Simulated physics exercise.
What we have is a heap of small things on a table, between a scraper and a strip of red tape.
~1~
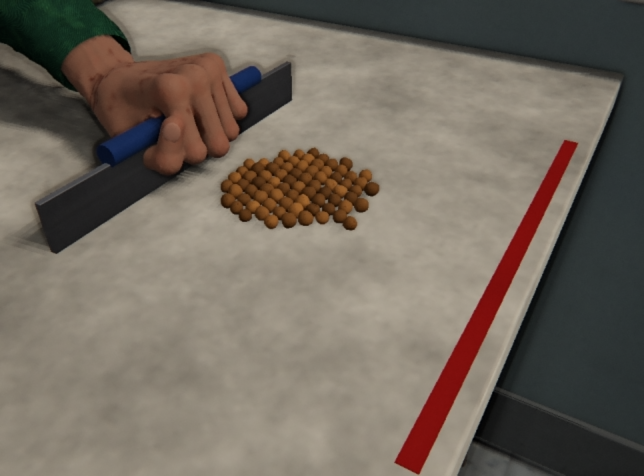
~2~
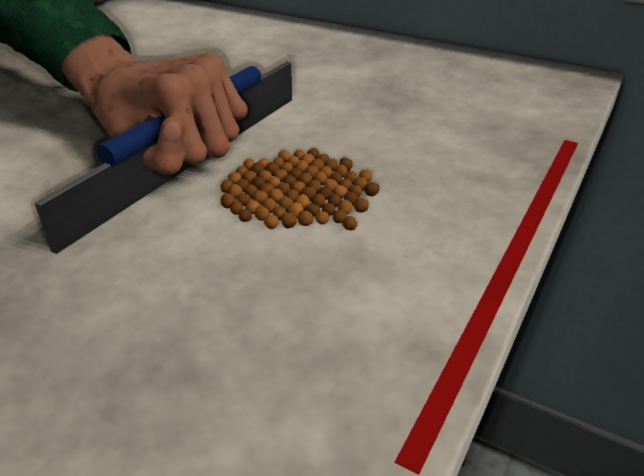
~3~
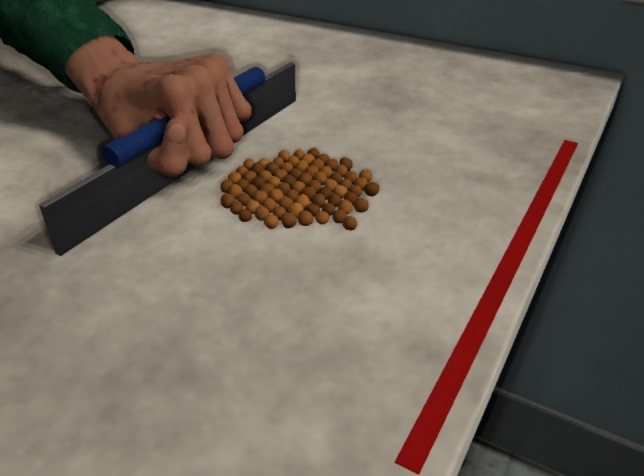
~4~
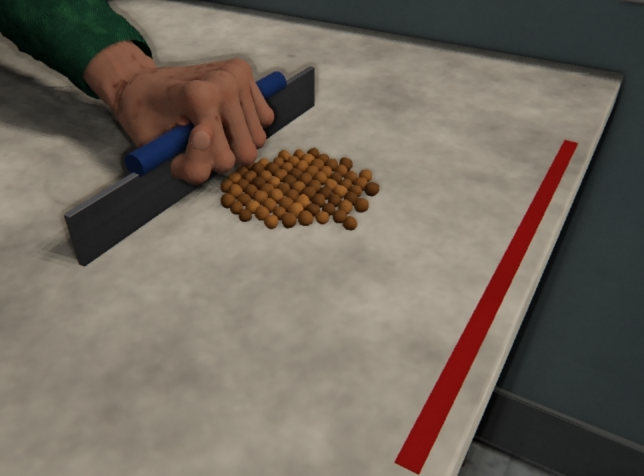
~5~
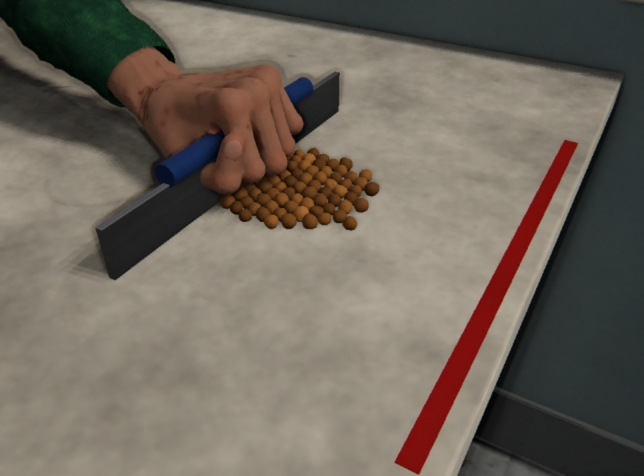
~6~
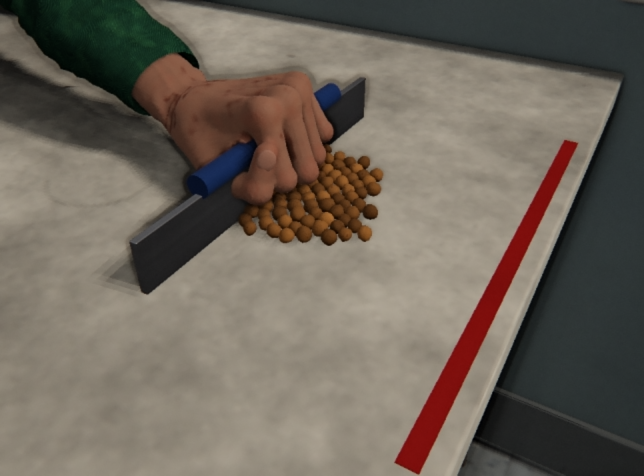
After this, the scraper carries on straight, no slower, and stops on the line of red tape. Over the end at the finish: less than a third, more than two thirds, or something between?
It pushes over two thirds off the end.
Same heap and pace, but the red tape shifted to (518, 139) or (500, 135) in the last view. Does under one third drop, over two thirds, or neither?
First under a third, then under a third.
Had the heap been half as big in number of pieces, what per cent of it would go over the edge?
Near 100 %.
Shortly afterwards, scraper still moving, near (398, 174); heap all on the table, its front near (471, 253).
Next, scraper stopped at the red tape; heap the bulk over the edge.
Some moments later, scraper stopped at the red tape; heap the whole lot over the edge.
In the end, scraper stopped at the red tape; heap the whole lot over the edge.
